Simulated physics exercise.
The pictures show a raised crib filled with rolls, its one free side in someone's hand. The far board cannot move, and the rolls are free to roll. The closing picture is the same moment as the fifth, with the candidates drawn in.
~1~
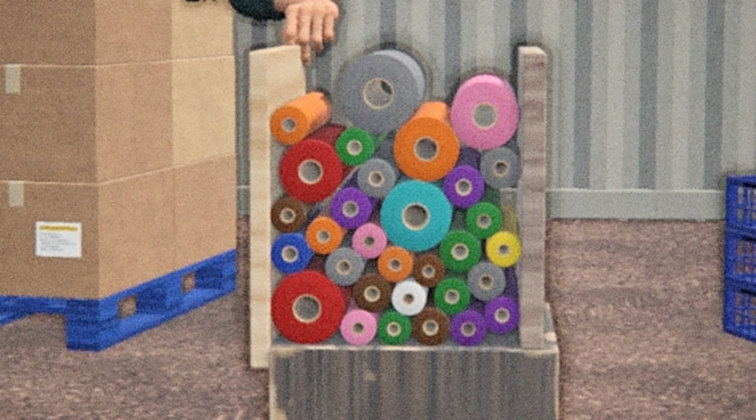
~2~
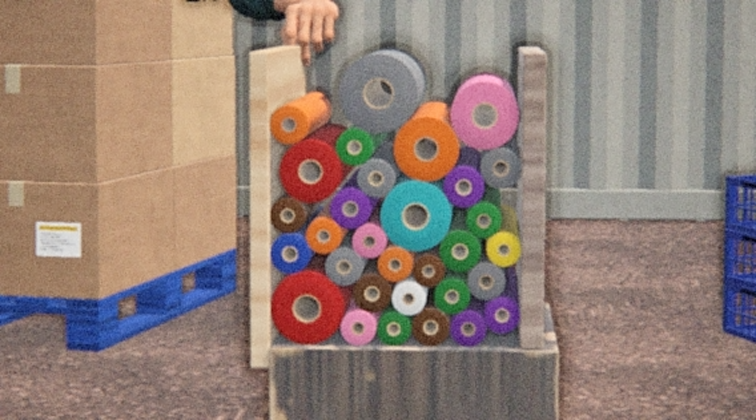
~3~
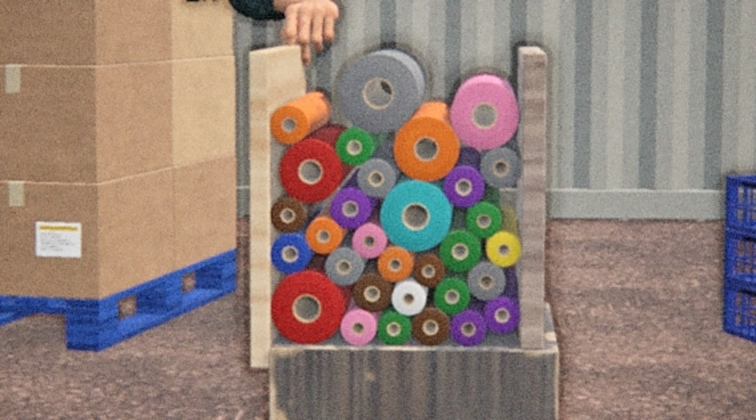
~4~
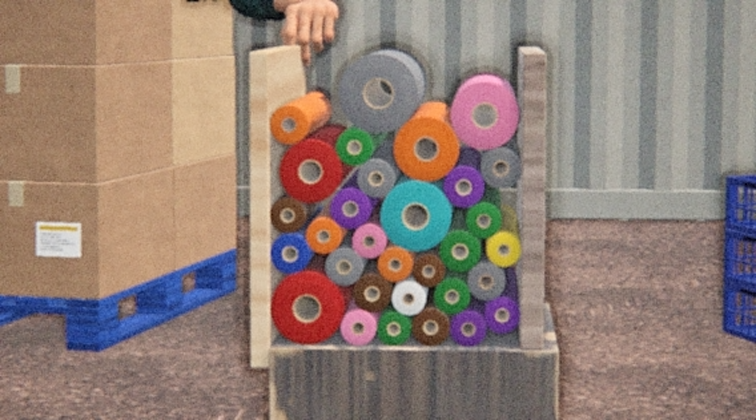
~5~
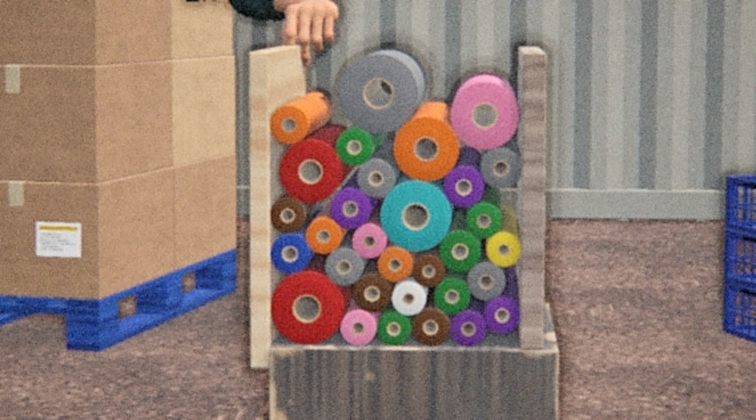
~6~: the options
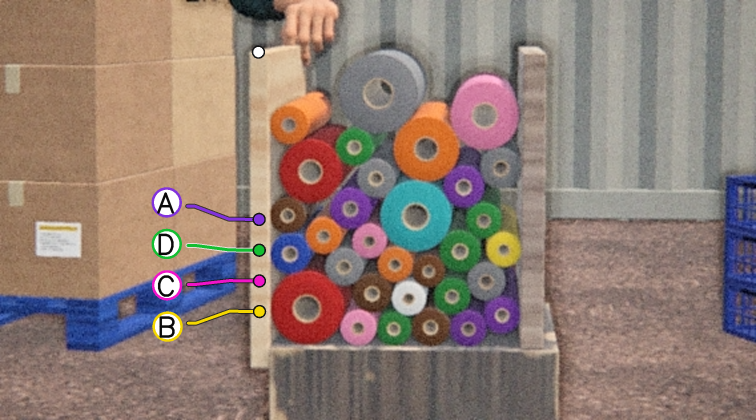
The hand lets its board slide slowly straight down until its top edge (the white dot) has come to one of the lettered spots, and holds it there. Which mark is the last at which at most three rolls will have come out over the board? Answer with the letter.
A is the limit.
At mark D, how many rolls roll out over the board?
At D the number is five.
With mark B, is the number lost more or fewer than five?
At B, more than five.
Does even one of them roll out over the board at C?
Yes.
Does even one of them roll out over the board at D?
Yes.
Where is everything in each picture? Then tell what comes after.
In the first frame, a grey roll (379, 93); side board (281, 193); a red roll (307, 309).
In the second frame, a red roll (307, 309); a white roll (409, 298).
In the third frame, a brown roll (429, 271); a green roll (460, 252).
In the fourth frame, a green roll (484, 221); an orange roll (427, 149).
In the fifth frame, a grey roll (379, 93); side board (281, 193); a red roll (307, 309).
On the marked copy, A at (259, 219); B at (259, 312); C at (259, 281); D at (259, 250); the white dot at (258, 52).
Following A. Soon after the start, top of the board (269, 124).
Later, top of the board (269, 208).
In the end, top of the board (269, 219), one out over the board.
As for the rest, B more than three out over the board; C more than three out over the board; D more than three out over the board.
